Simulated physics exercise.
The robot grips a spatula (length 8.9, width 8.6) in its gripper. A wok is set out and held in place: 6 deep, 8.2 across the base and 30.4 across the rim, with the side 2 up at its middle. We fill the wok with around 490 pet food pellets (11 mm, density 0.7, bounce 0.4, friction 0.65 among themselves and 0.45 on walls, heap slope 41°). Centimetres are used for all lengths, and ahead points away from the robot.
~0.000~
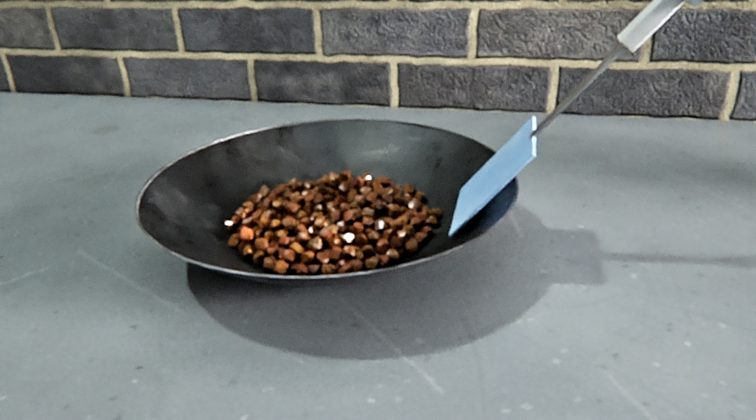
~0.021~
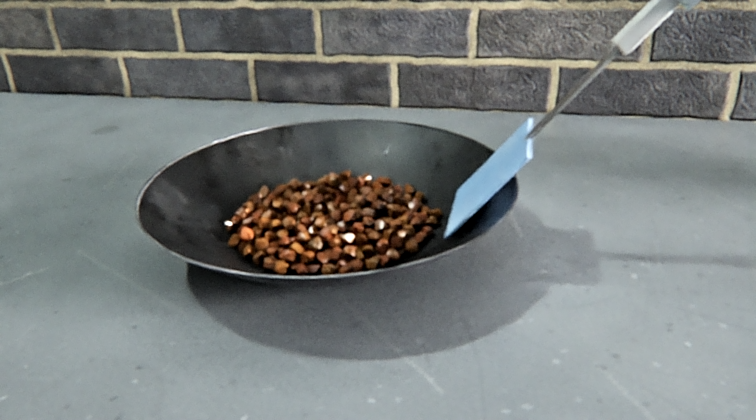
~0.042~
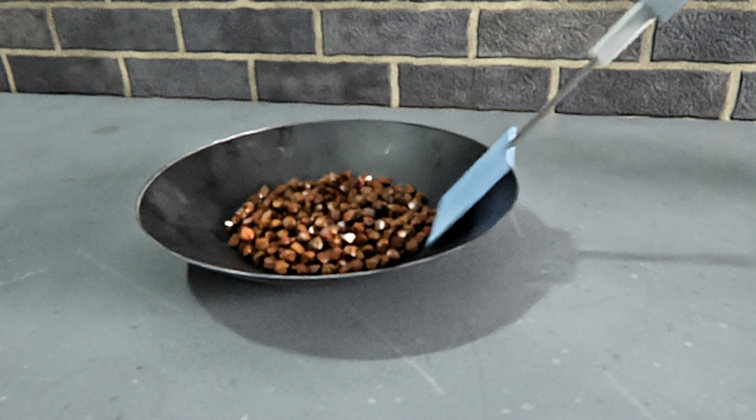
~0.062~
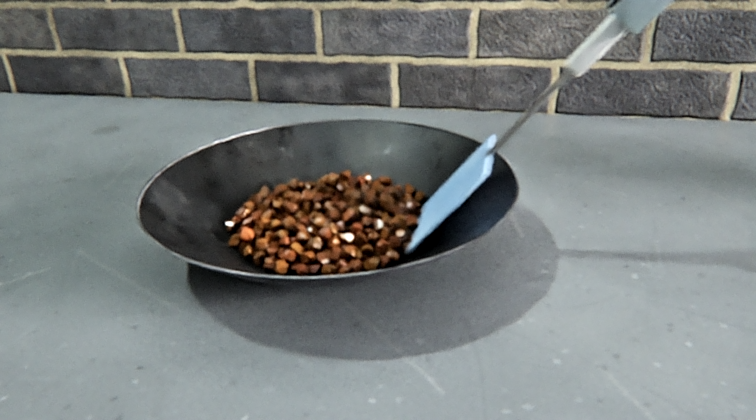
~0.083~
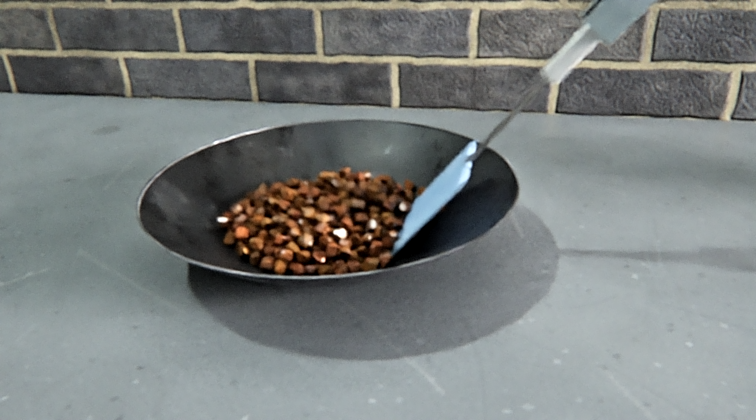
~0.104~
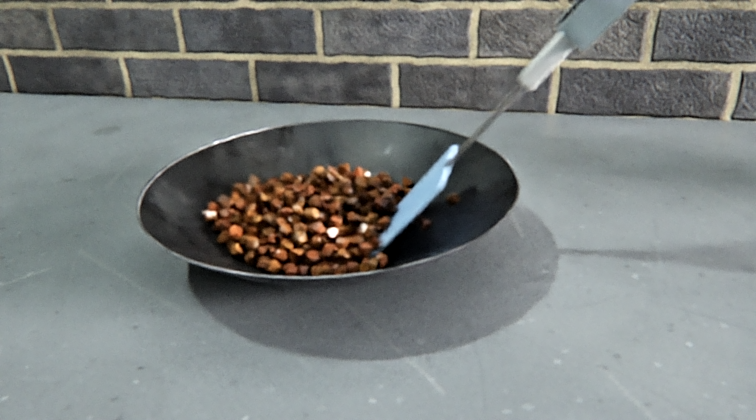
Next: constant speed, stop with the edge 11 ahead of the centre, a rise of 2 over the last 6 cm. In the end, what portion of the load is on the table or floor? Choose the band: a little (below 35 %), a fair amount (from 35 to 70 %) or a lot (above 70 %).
It is a fair amount, from 35 to 70 %.
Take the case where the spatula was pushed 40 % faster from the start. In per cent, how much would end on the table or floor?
In that case some 55 per cent.
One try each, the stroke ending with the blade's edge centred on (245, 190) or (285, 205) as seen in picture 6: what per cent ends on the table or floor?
First try roughly 25 percent, second roughly 0 percent.
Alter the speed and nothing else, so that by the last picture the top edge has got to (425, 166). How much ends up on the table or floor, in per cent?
Some 50 percent.
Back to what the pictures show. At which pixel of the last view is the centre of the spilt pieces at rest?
Roughly at (99, 213) in the final view.
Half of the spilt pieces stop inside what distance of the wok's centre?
Looks like roughly 26 centimetres to me.
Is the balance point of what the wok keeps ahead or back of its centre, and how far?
It sits near 4.5 centimetres ahead of centre.
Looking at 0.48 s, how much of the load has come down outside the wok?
It comes to some 45 in a hundred.
After 0.18 s, sloping 51°, highest piece 6 above the table; 487 in the wok.
After 0.25 s, sloping 51°, highest piece 8 above the table; 480 in the wok, 7 on the blade or in flight.
After 0.48 s, sloping 51°, highest piece 7 above the table; 258 in the wok, 220 on the table or floor, 9 on the blade or in flight.
After 1.53 s, sloping 51°, highest piece 5 above the table; 258 in the wok, 229 on the table or floor.
In the end, 258 in the wok, 229 on the table or floor. That is 47 % on the table or floor.
